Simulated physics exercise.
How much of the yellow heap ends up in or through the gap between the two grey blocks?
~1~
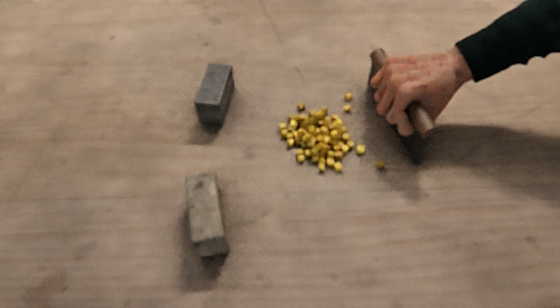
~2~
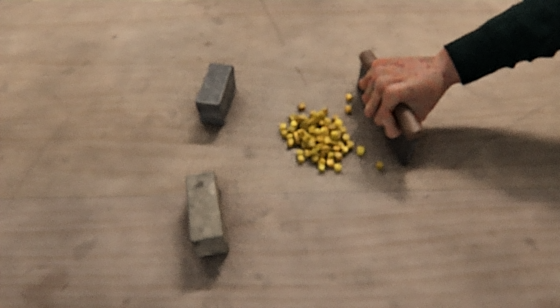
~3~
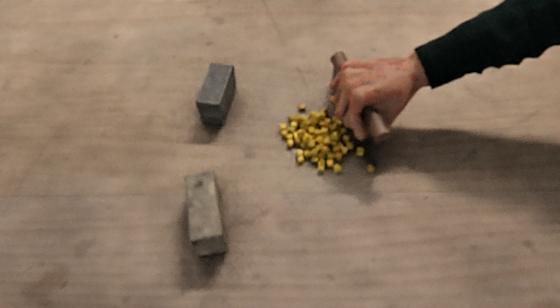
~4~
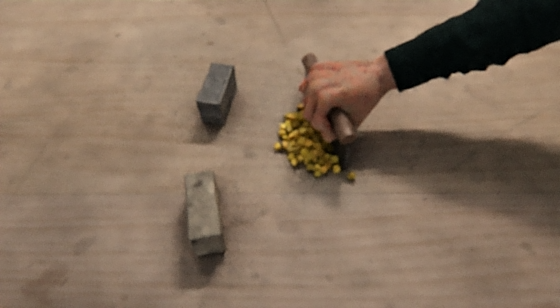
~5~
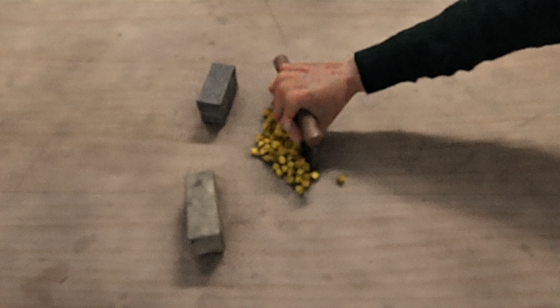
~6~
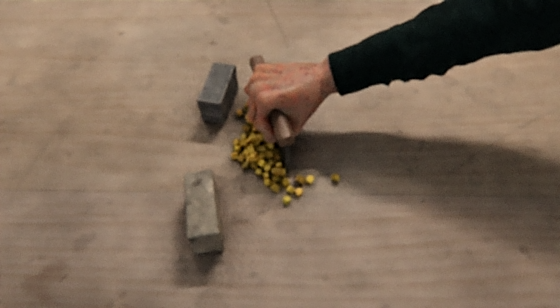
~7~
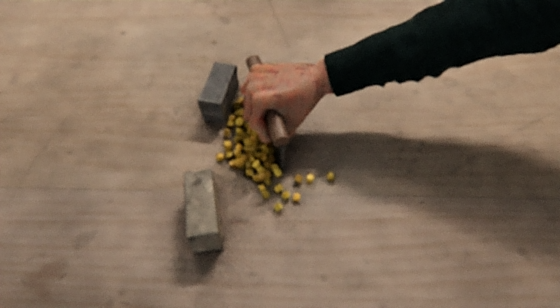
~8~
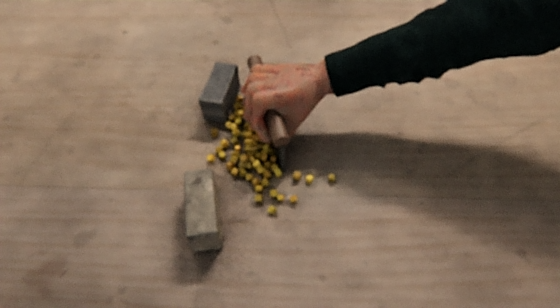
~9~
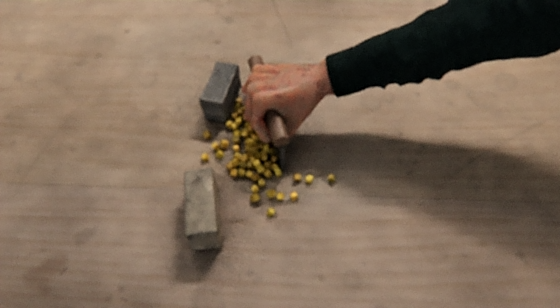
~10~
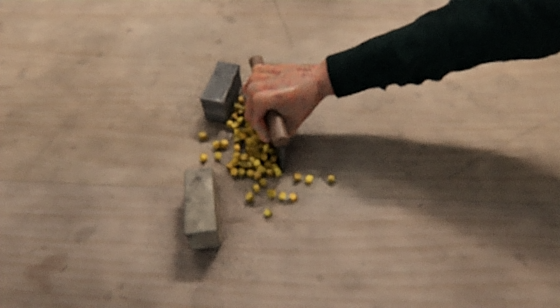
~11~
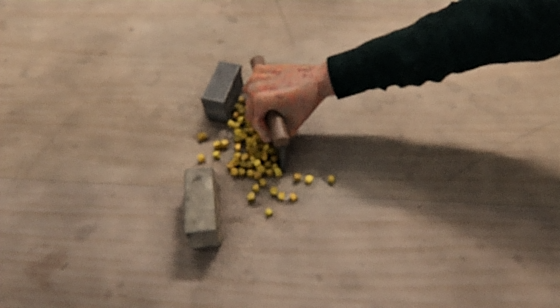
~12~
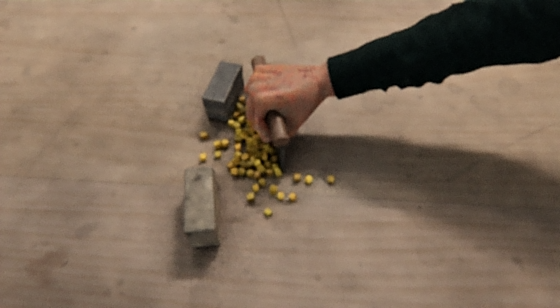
Only a small share of it gets into the gap. Nearly all of the yellow pieces come to rest in front of the blocks.
